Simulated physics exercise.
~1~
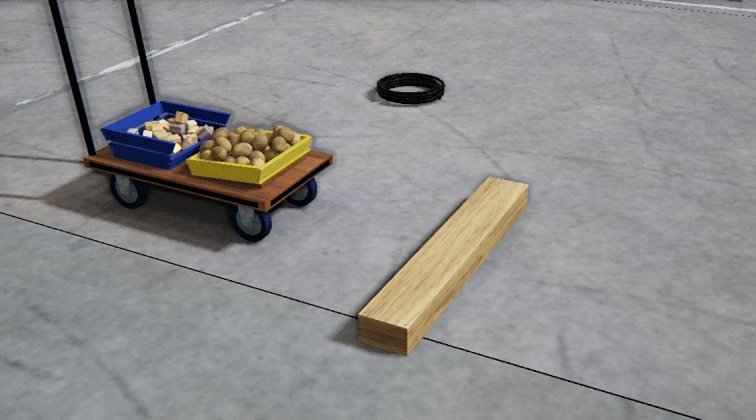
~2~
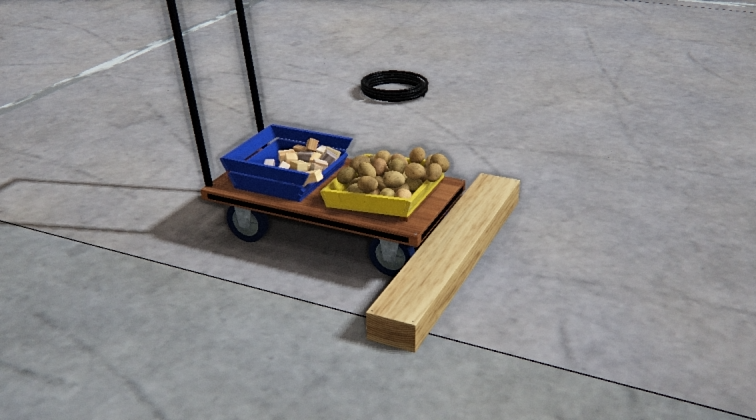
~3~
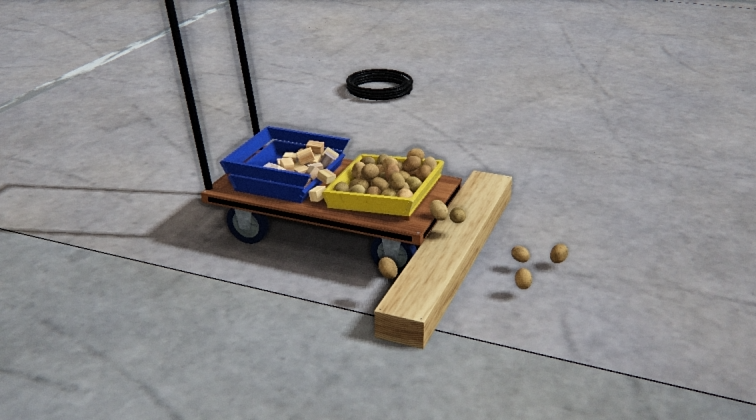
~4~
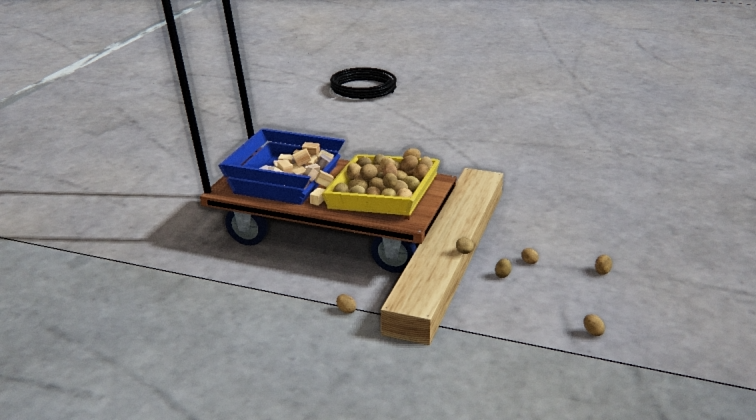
A flat cart carrying a blue basket of wooden pieces and a yellow basket of round brown objects rolled right and stopped against a wooden beam, upright, as several round ones spilled onto the floor while the wooden pieces stayed aboard.
